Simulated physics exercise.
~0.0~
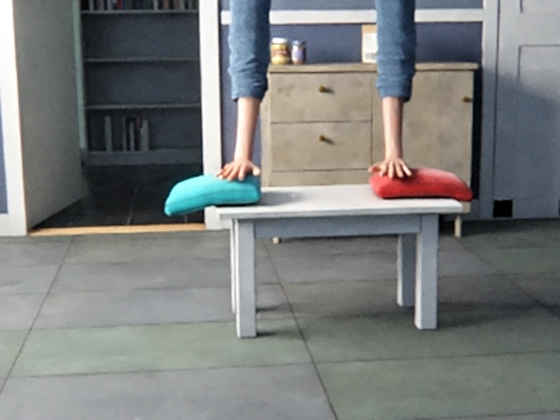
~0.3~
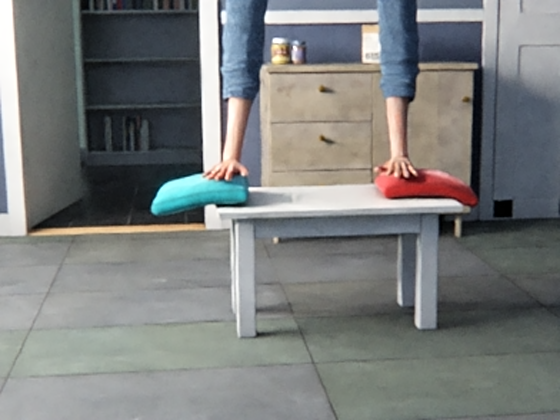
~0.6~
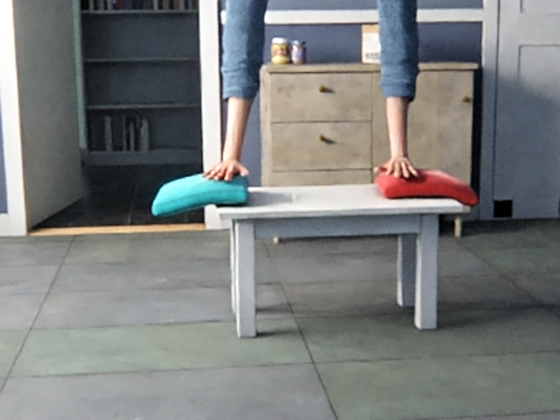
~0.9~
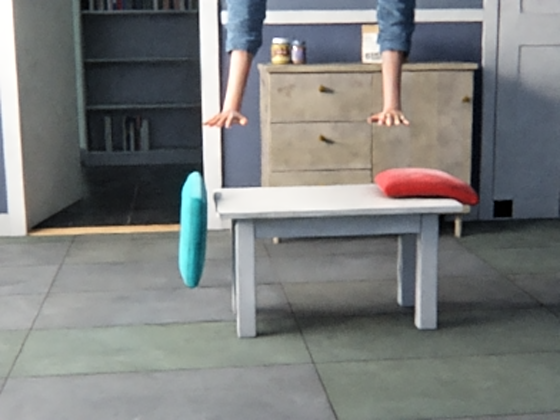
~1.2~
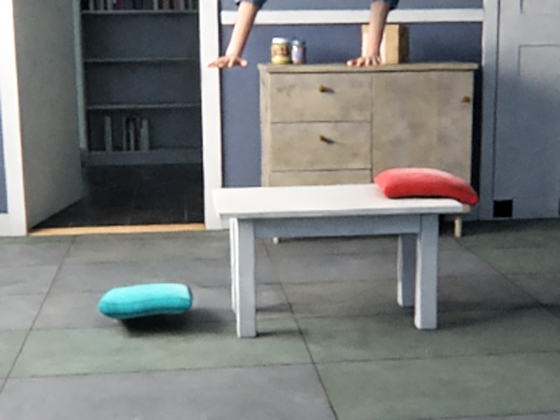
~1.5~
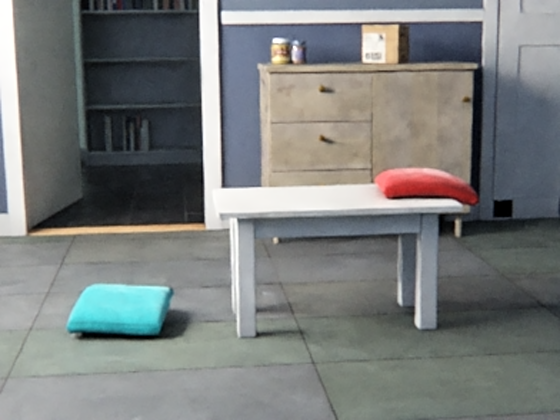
A turquoise cushion juts over the left end of a white side table, and a red soft bag sits at the right end, in a room with grey floor tiles seen from a still, front-on view. Behind them stand a wooden dresser and a dark doorway with bookshelves. Two hands in blue sleeves press on the items and slide them outward, then rest briefly. The hands lift away, and the turquoise cushion tips off the left end and drops. It lands and settles flat on the floor to the left, while the red bag stays on the table.
